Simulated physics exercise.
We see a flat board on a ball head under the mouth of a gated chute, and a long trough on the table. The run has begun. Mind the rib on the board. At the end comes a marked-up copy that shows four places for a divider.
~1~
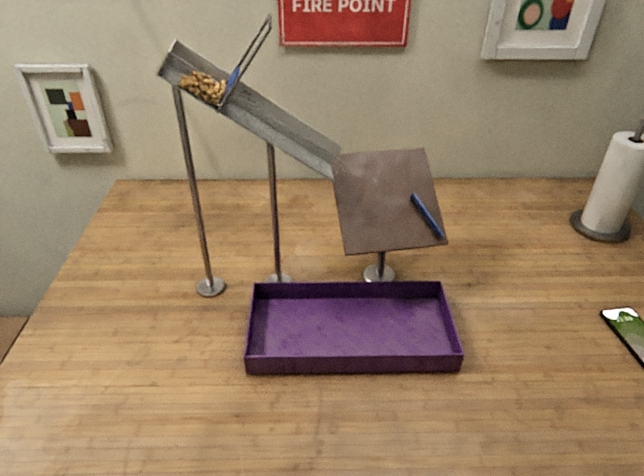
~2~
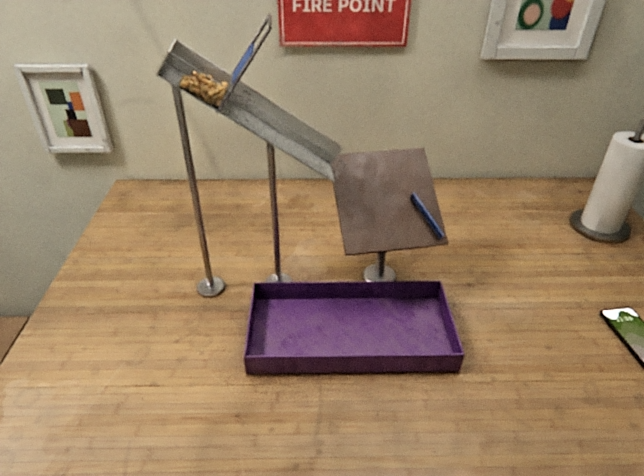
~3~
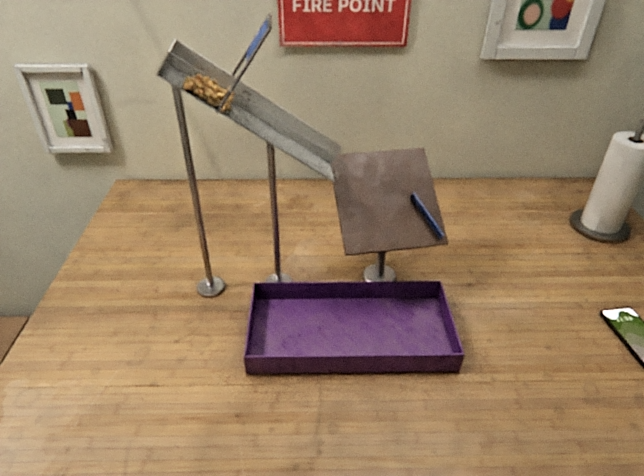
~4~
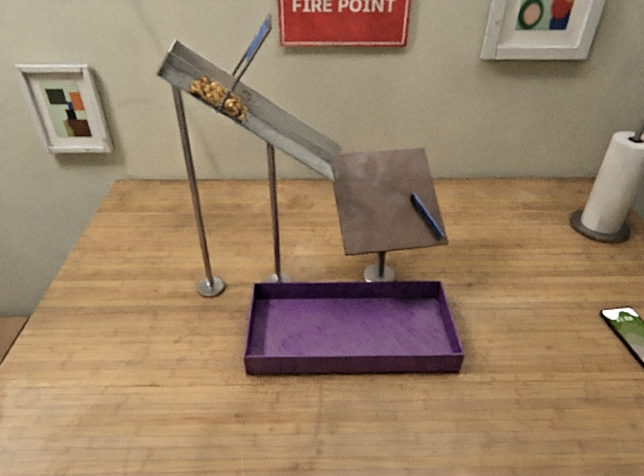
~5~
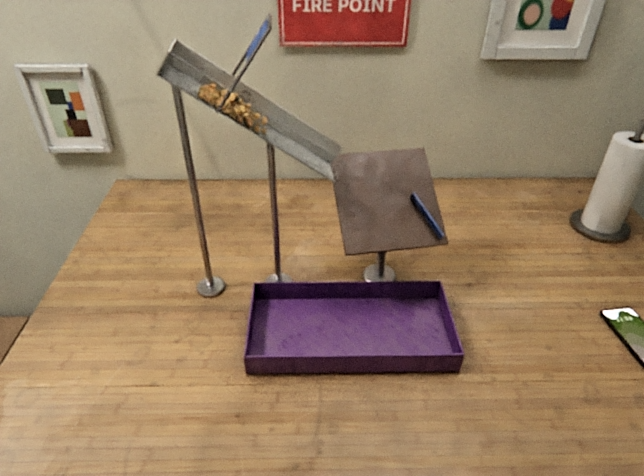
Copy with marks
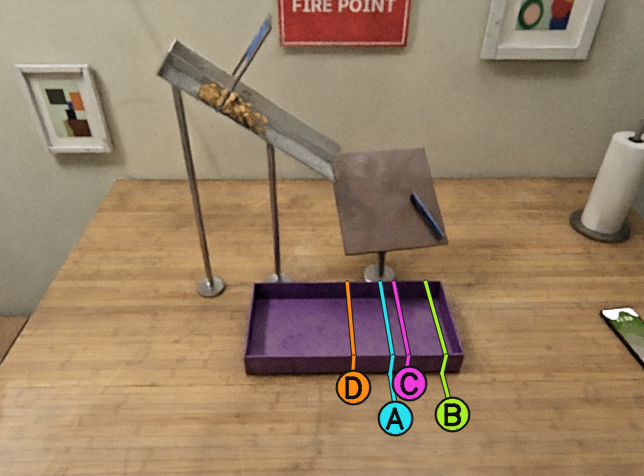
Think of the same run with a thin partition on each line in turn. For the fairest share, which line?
Choose B.
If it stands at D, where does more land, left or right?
Right.
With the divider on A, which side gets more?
Right.
On the marked copy, line A crosses the front rim at (392, 355); line B crosses the front rim at (445, 354); line C crosses the front rim at (408, 355); line D crosses the front rim at (353, 355).
Choosing A, of what is caught, none on the left of the divider, all on the right.
Choosing B, of what is caught, about half on the left of the divider, about half on the right.
Choosing C, of what is caught, a small part on the left of the divider, nearly all on the right.
Choosing D, of what is caught, none on the left of the divider, all on the right.
